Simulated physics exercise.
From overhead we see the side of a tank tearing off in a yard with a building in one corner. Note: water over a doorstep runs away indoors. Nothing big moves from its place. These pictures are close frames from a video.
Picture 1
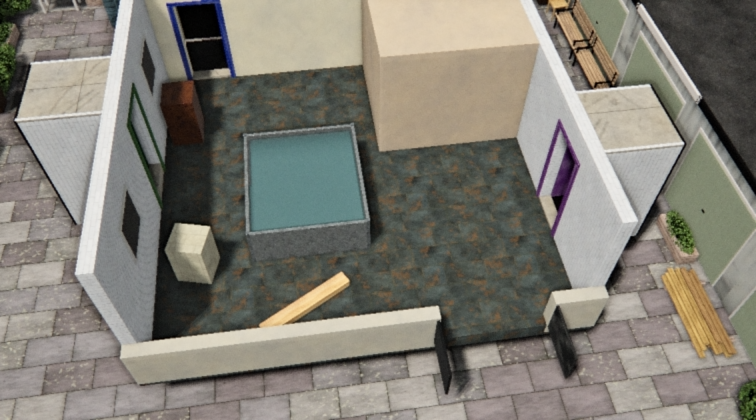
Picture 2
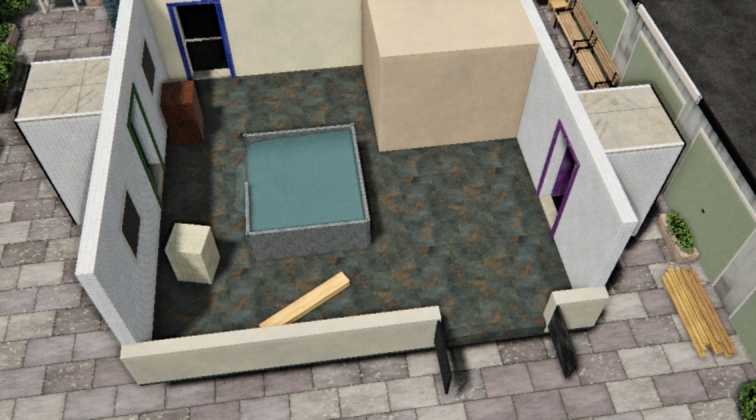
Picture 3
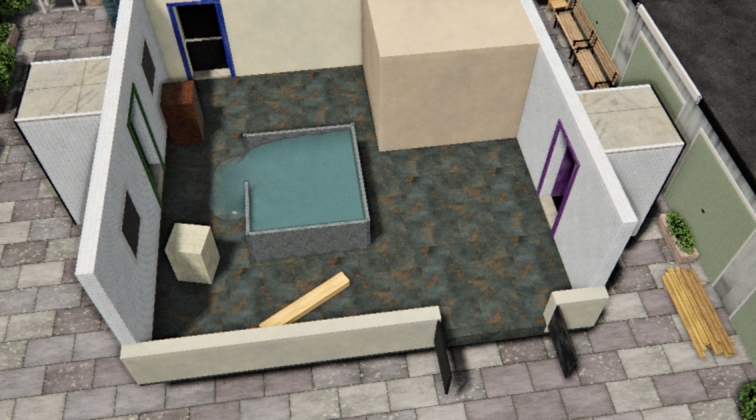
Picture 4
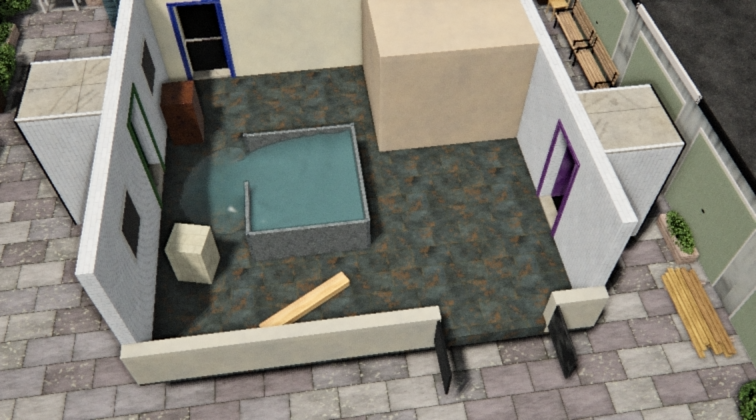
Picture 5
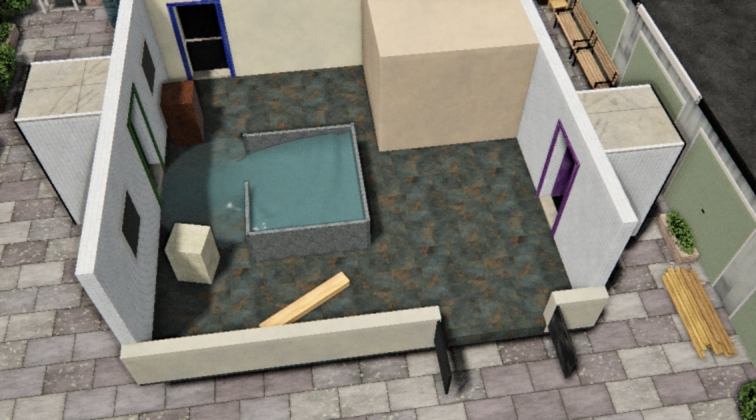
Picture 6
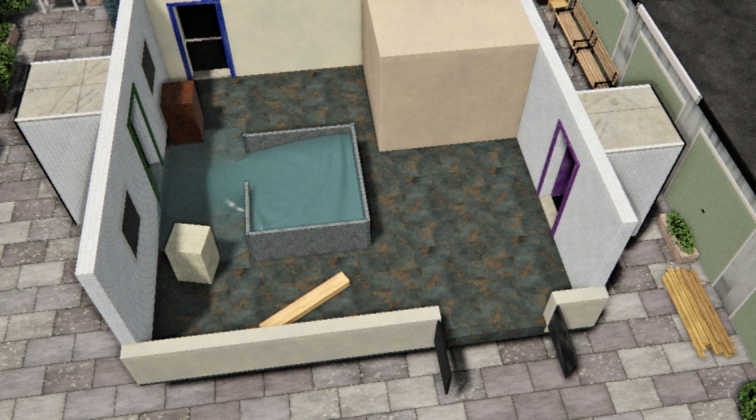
In a walled yard, a square tank's left side opens and water pours out, spreading leftward across the dark floor.
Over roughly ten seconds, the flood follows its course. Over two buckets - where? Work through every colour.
Blue door over two; purple door under or at two; green door over two.
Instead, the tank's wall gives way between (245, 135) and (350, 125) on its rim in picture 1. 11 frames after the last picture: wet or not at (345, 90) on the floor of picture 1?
It would be drenched.
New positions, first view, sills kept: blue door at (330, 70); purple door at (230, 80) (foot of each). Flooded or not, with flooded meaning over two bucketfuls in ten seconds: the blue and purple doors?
Door by door: Blue tops the limit, purple tops the limit.
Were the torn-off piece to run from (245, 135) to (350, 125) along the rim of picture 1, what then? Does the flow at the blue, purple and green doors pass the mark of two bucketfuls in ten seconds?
In short: The blue one is over; the purple one holds; the green one stays under.
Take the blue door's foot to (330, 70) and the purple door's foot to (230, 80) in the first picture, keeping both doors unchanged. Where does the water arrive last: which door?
Answer: The door marked blue.
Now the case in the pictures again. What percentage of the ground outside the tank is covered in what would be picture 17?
Near 25 in a hundred.
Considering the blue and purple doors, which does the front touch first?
Result: The door marked blue.
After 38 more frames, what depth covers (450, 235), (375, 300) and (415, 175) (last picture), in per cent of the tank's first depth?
Some 2, 4 and 0 in a hundred.
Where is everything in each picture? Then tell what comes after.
In the first frame, still water in the tank at (304, 178).
In the second frame, water pours out at (251, 176) and has run to a hidden place.
In the third frame, the front is at (219, 213), out from the gap at (252, 178).
In the fourth frame, the front is at (183, 201), out from the gap at (252, 179).
In the fifth frame, the front is at (161, 217), out from the gap at (252, 179).
In the sixth frame, water pours out at (252, 179) and has run to (166, 152).
A moment on, water covers 15 % of the floor; the blue door not reached, the purple door not reached, the green door over two buckets in.
Next, water covers 25 % of the floor; the blue door under two buckets in, the purple door not reached, the green door far over two buckets in.
Then, water covers 45 % of the floor; the blue door over two buckets in, the purple door not reached, the green door far over two buckets in.
Later, water covers 75 % of the floor; the blue door far over two buckets in, the purple door not reached, the green door far over two buckets in.
In the end, water covers 90 % of the floor; the blue door far over two buckets in, the purple door wet at the sill, nothing in, the green door far over two buckets in.
